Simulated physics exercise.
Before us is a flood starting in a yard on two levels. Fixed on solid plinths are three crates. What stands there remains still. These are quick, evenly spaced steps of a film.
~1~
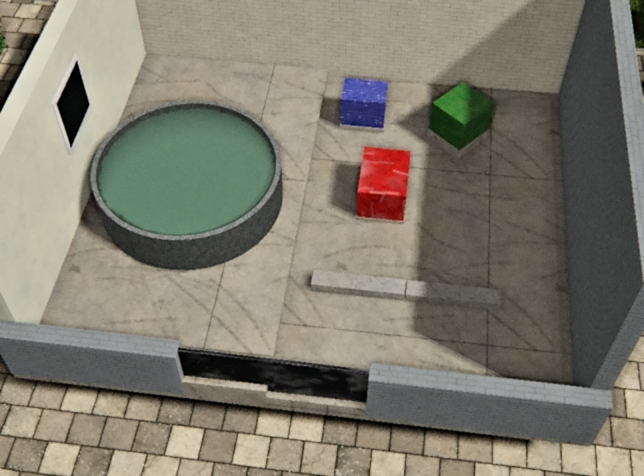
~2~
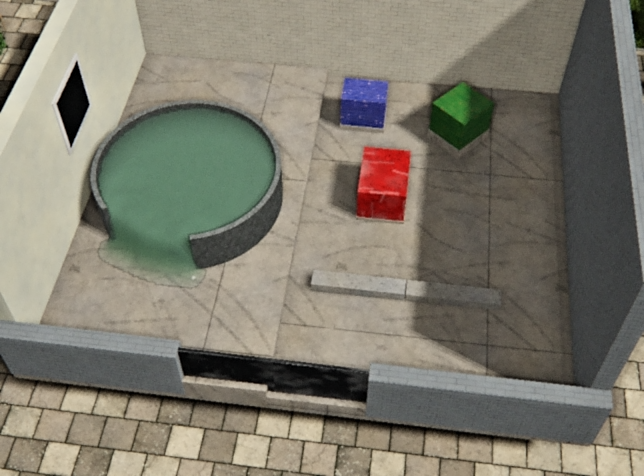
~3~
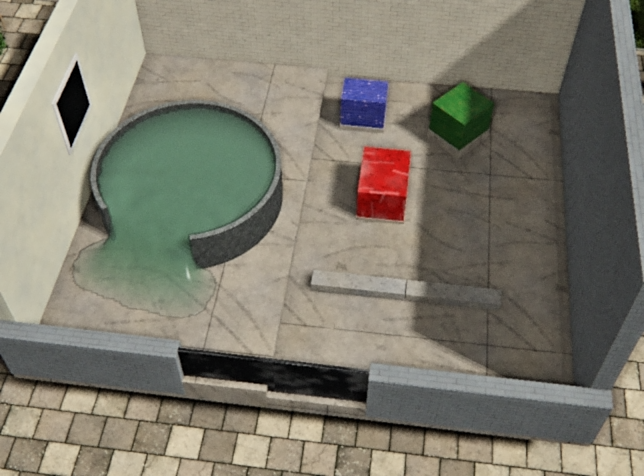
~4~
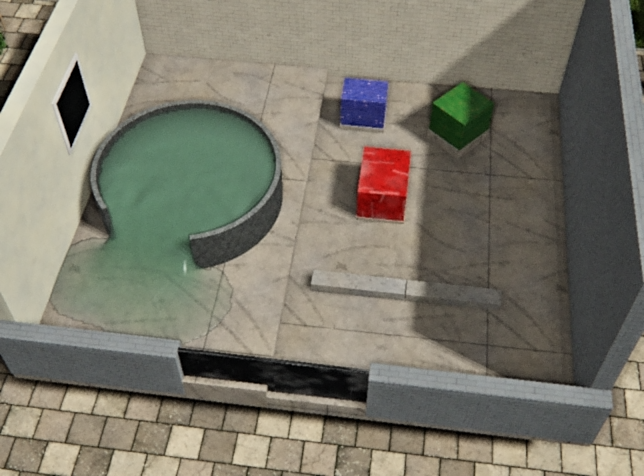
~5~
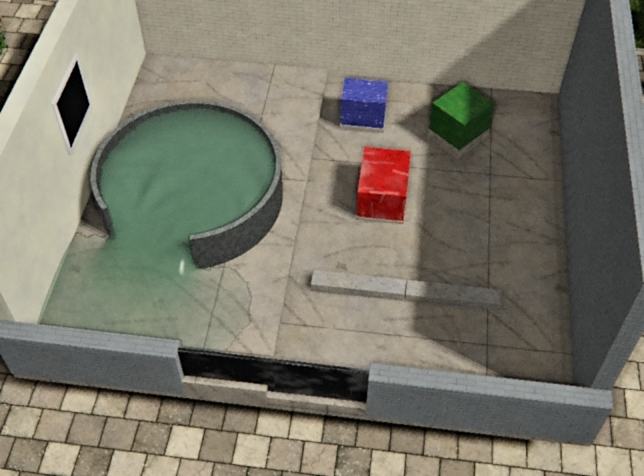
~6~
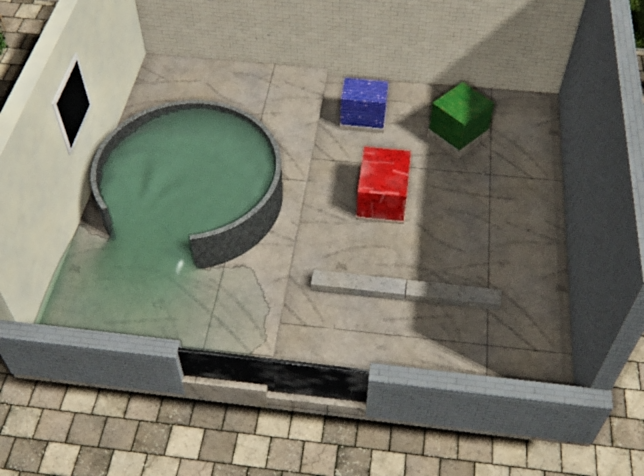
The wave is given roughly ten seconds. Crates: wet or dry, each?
My prediction: The red crate is exposed; the blue crate is exposed; the green crate is protected.
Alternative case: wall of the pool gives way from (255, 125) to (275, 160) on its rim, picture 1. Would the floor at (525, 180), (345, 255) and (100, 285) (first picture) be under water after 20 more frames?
The first comes out soaked, the second soaked, the third untouched.
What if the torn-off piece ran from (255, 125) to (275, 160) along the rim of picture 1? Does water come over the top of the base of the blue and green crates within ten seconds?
As I see it, the blue crate gets reached, and the green crate gets reached.
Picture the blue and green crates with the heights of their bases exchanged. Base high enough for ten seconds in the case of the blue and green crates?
Blue stays clear, green gets flooded.
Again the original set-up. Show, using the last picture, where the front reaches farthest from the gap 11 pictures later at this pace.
My pick would be pixel (439, 399).
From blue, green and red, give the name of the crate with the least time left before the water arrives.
That would be the red-painted one.
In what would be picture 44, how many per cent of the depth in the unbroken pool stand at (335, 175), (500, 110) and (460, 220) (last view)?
4, 2 and 6 per cent, roughly.
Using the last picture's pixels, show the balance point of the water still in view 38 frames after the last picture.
The balance point is around (273, 250).
A moment on, water covers 15 % of the floor; the red crate not reached, the blue crate not reached, the green crate not reached.
Next, water covers 20 % of the floor; the red crate not reached, the blue crate not reached, the green crate not reached.
Then, water covers 45 % of the floor; the red crate water round its plinth, the blue crate not reached, the green crate not reached.
Later, water covers 75 % of the floor; the red crate water round its plinth, the blue crate water round its plinth, the green crate water round its plinth.
In the end, water covers 95 % of the floor; the red crate was topped, the blue crate was topped, the green crate stayed above the water.
